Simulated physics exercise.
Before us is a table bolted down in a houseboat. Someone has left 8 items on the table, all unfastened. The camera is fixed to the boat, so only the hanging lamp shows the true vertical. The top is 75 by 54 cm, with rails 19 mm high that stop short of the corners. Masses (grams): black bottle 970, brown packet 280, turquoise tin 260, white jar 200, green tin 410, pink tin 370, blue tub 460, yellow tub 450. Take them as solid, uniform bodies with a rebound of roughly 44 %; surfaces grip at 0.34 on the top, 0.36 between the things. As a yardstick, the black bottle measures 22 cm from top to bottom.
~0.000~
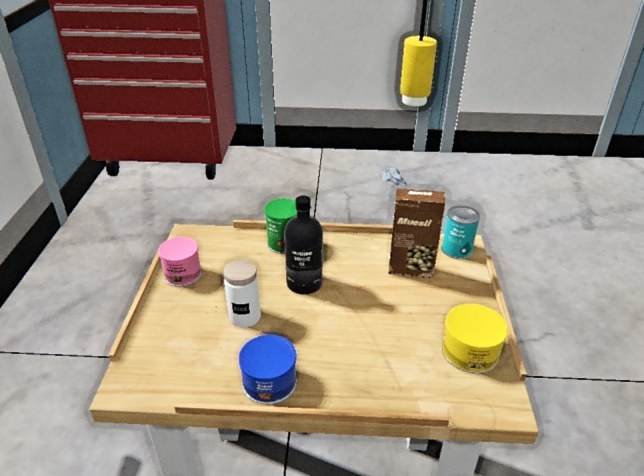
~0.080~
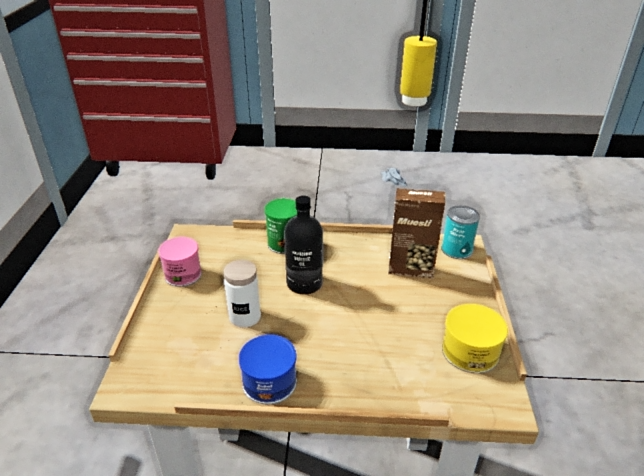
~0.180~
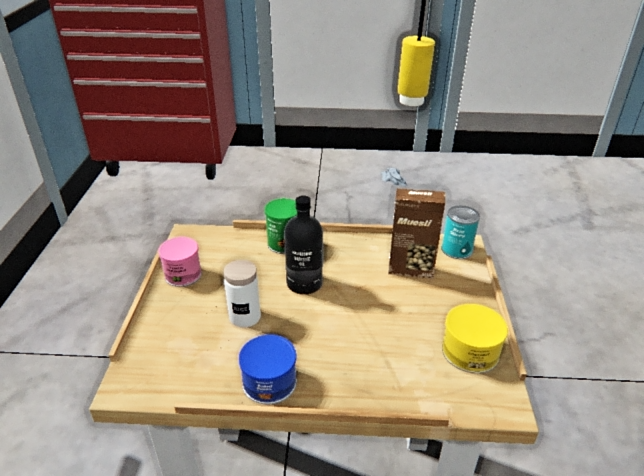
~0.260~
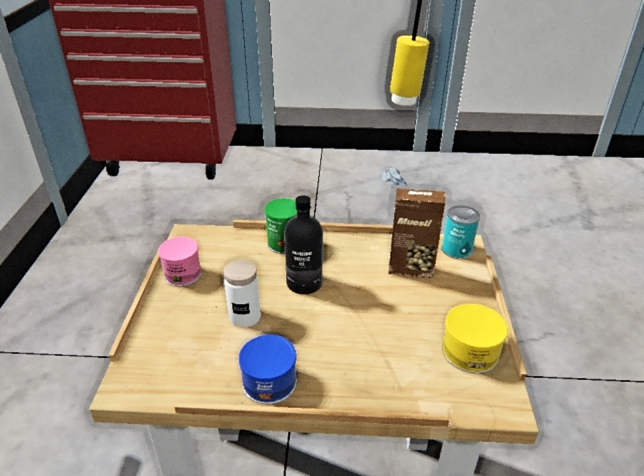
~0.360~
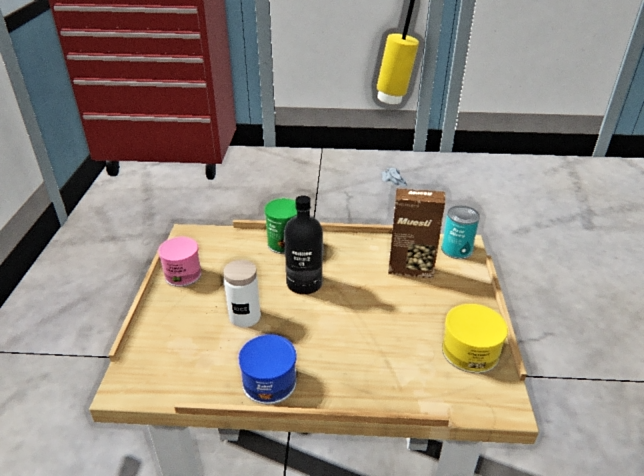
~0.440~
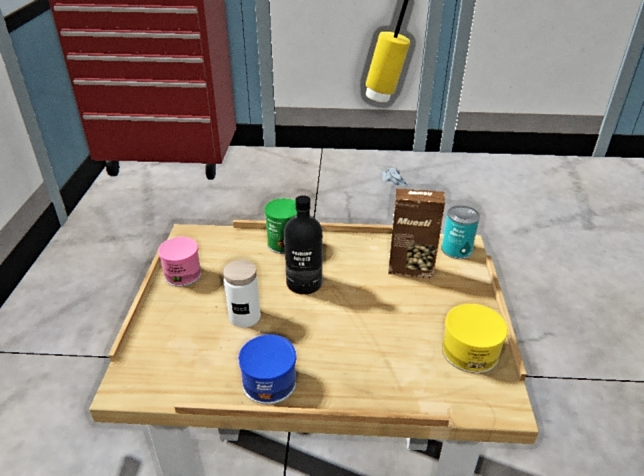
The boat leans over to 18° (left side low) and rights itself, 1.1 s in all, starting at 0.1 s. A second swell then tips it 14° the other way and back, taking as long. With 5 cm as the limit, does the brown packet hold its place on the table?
The brown packet keeps its place.
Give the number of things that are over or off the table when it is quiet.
That comes to 0.
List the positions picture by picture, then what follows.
In the first picture, boat level; brown packet (415, 235); black bottle (304, 244).
In the second picture, boat level; white jar (243, 294); green tin (284, 226).
In the third picture, heel 1°, left side down; pink tin (181, 262); blue tub (269, 369).
In the fourth picture, heel 4°, left side down; yellow tub (473, 338); black bottle (304, 244).
In the fifth picture, heel 8°, left side down; turquoise tin (460, 232); white jar (243, 294).
In the sixth picture, heel 12°, left side down; brown packet (416, 234); green tin (284, 226).
After 0.84 s, heel 13°, left side down.
After 1.44 s, heel 5°, right side down.
After 1.94 s, heel 10°, right side down.
After 2.44 s, boat level.
At rest (2.8 s), all 8 in place, give or take 5 cm. Seen from the same camera at the end, brown packet near (415, 234).
